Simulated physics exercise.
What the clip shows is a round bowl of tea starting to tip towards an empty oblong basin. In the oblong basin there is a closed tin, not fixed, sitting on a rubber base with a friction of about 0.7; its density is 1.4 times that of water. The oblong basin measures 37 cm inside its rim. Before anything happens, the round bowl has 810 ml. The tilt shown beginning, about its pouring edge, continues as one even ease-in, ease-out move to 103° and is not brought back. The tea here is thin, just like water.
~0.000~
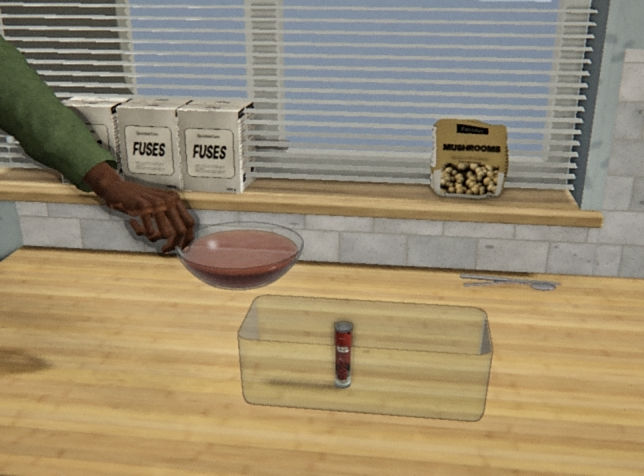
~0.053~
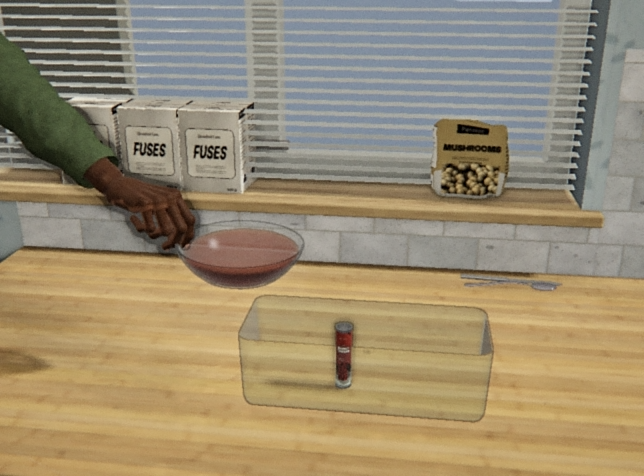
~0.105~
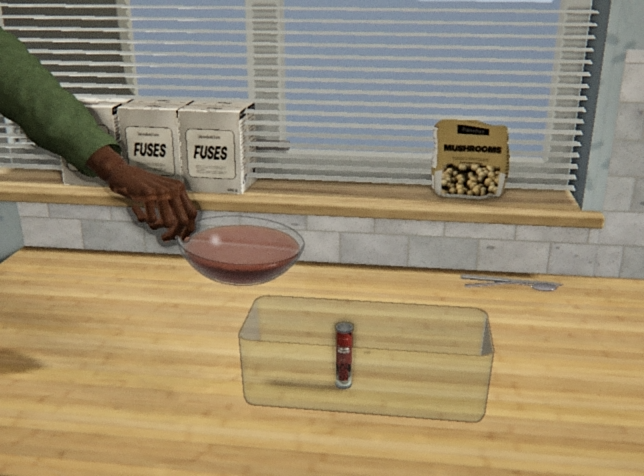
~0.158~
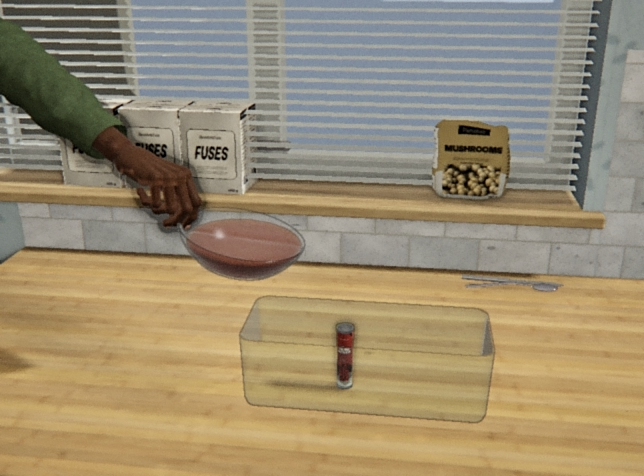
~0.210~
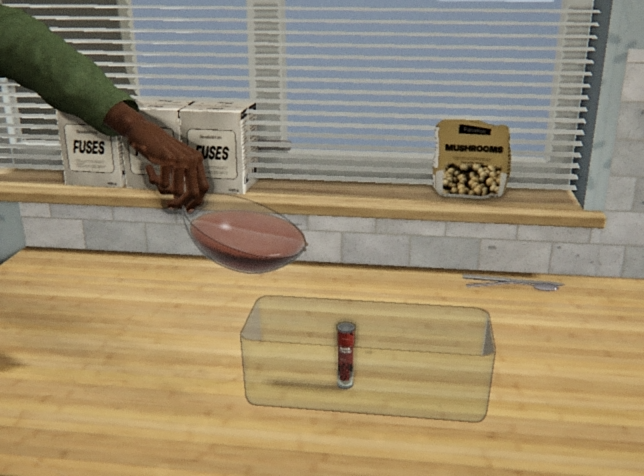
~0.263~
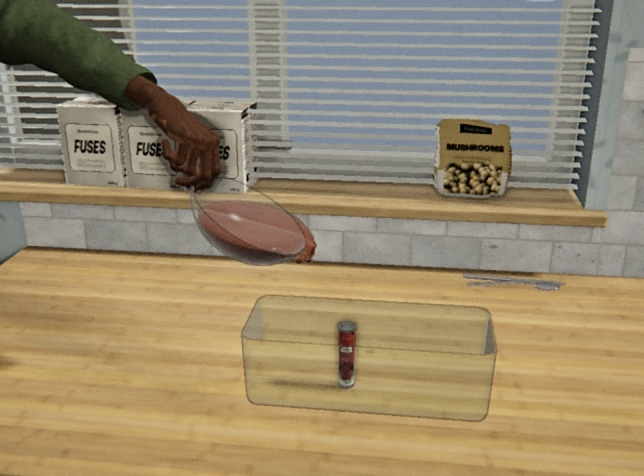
Glass bowl of reddish-brown liquid tilting rightward in a dark-skinned hand, liquid starting over its edge above a clear oblong basin holding a tin.
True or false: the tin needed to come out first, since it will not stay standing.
True.
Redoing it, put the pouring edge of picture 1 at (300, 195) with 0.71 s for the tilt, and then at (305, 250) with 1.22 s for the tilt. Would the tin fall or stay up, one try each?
First it tips over; then it stays on its base.
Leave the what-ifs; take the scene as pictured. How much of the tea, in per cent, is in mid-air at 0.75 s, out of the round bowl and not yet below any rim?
About 10 % of the total.
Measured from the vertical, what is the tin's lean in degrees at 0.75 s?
Lean: Around 5° from upright.
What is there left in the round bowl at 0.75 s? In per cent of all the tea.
0 in a hundred, give or take.
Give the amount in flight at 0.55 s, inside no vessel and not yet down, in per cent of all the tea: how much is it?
Share: Roughly 64 per cent.
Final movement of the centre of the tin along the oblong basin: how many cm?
7.5 cm.
After 0.55 s the tilt is 90° and 5 per cent is still to pour; the tin stands where it began.
After 0.75 s the tilt is 103° and 0 per cent is still to pour; the tin stands 1 cm from where it began.
After 0.97 s the tilt is 103° and 0 per cent is still to pour; the tin lies on its side.
After 1.21 s the tilt is 103° and 0 per cent is still to pour; the tin lies on its side.
In the end the tin lies on its side.
